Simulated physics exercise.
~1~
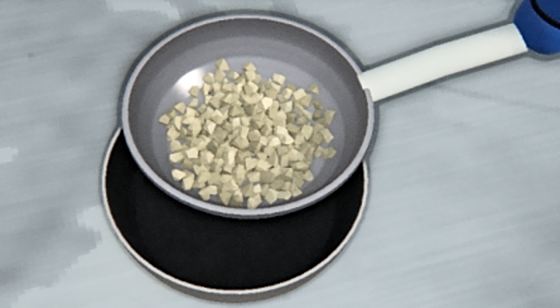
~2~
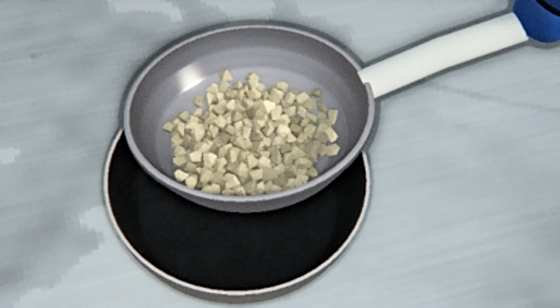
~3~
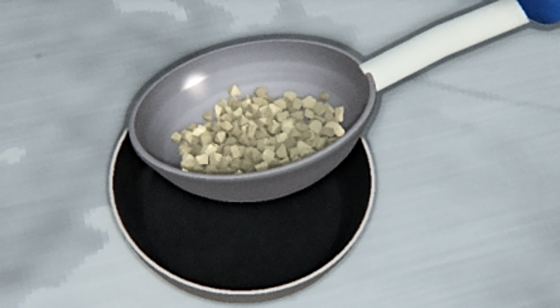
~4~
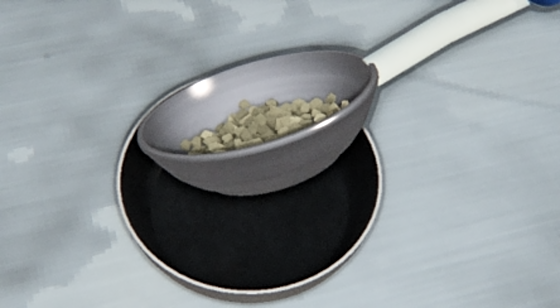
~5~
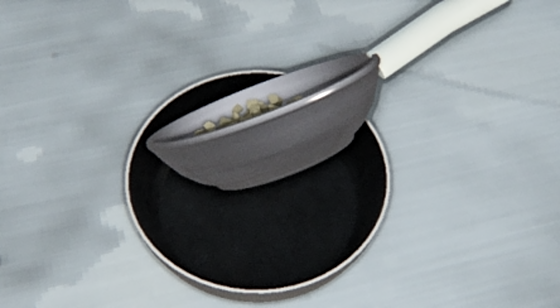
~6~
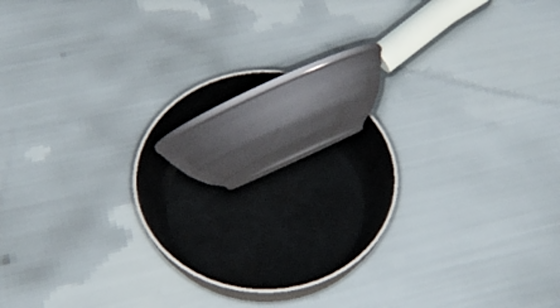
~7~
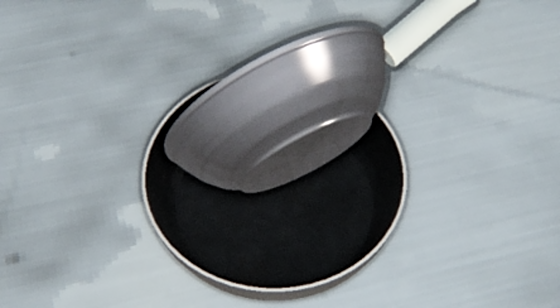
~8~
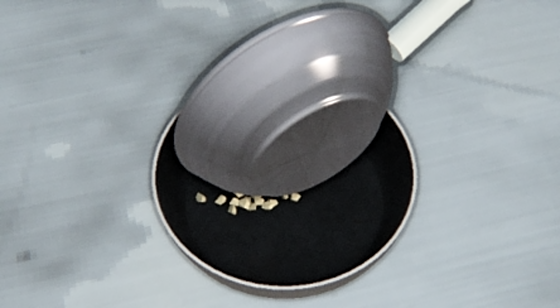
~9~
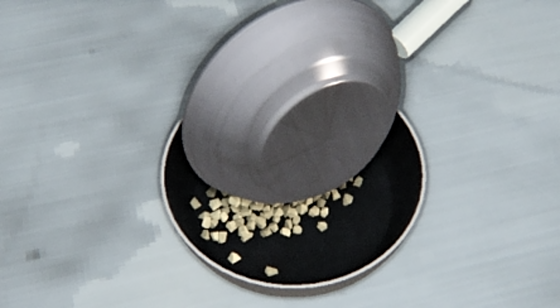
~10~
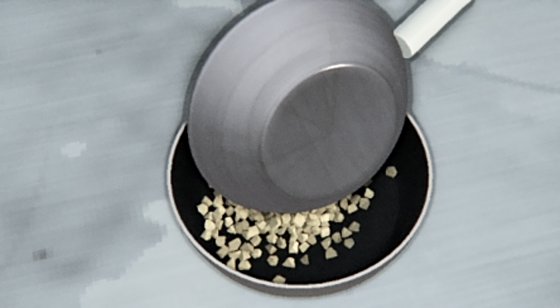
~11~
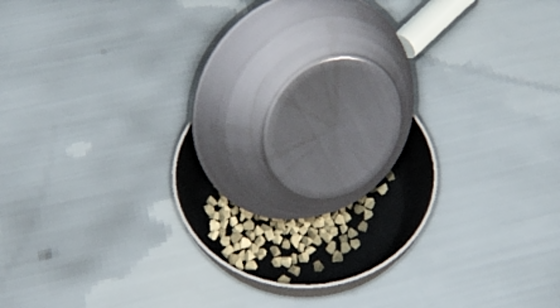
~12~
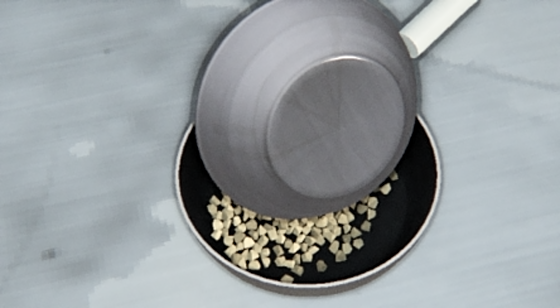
In the video, a gray pan-shaped ladle with a white handle holds pale, chunky pellets above a black round pan, then tips steadily until they spill out. It ends nearly upside down, with the pellets scattered across the lower part of the black pan.
